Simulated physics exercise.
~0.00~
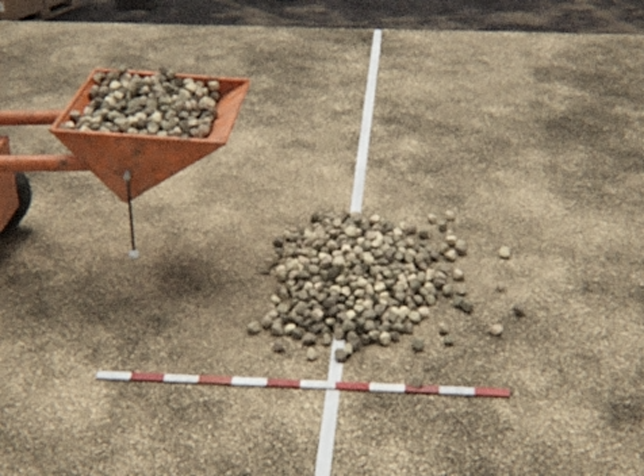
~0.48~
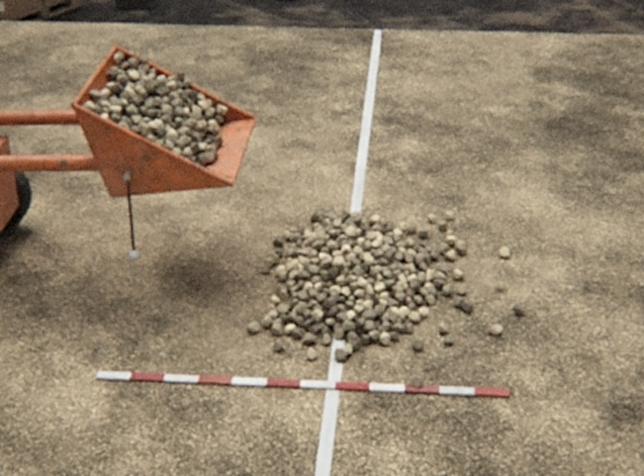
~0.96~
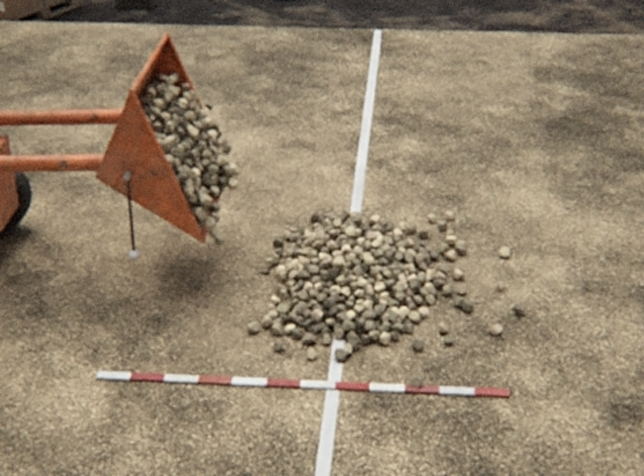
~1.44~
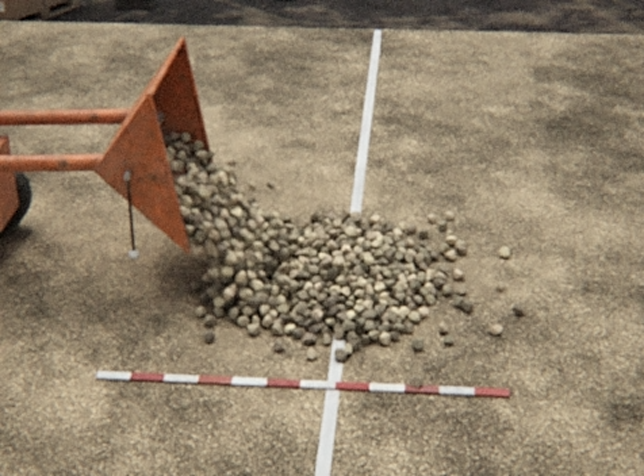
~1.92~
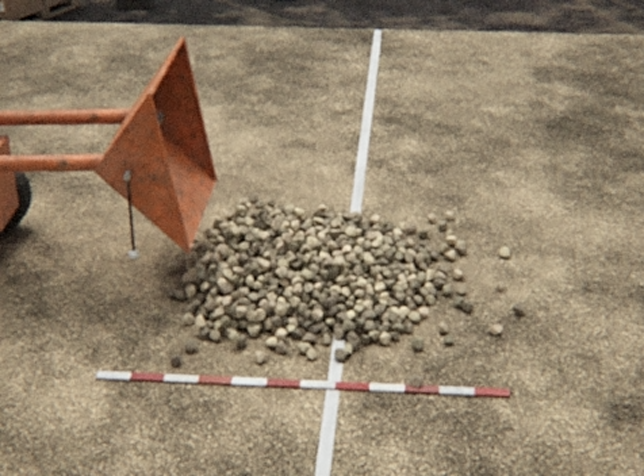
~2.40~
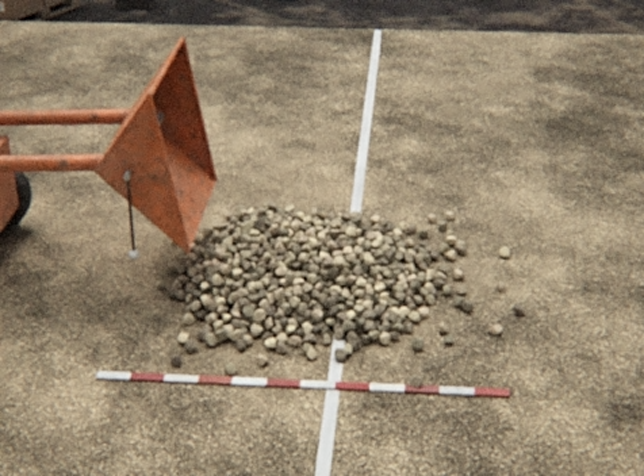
On speckled ground, an orange loader bucket tips its stones beside a loose pile, widening it leftward, and stays tilted, empty.
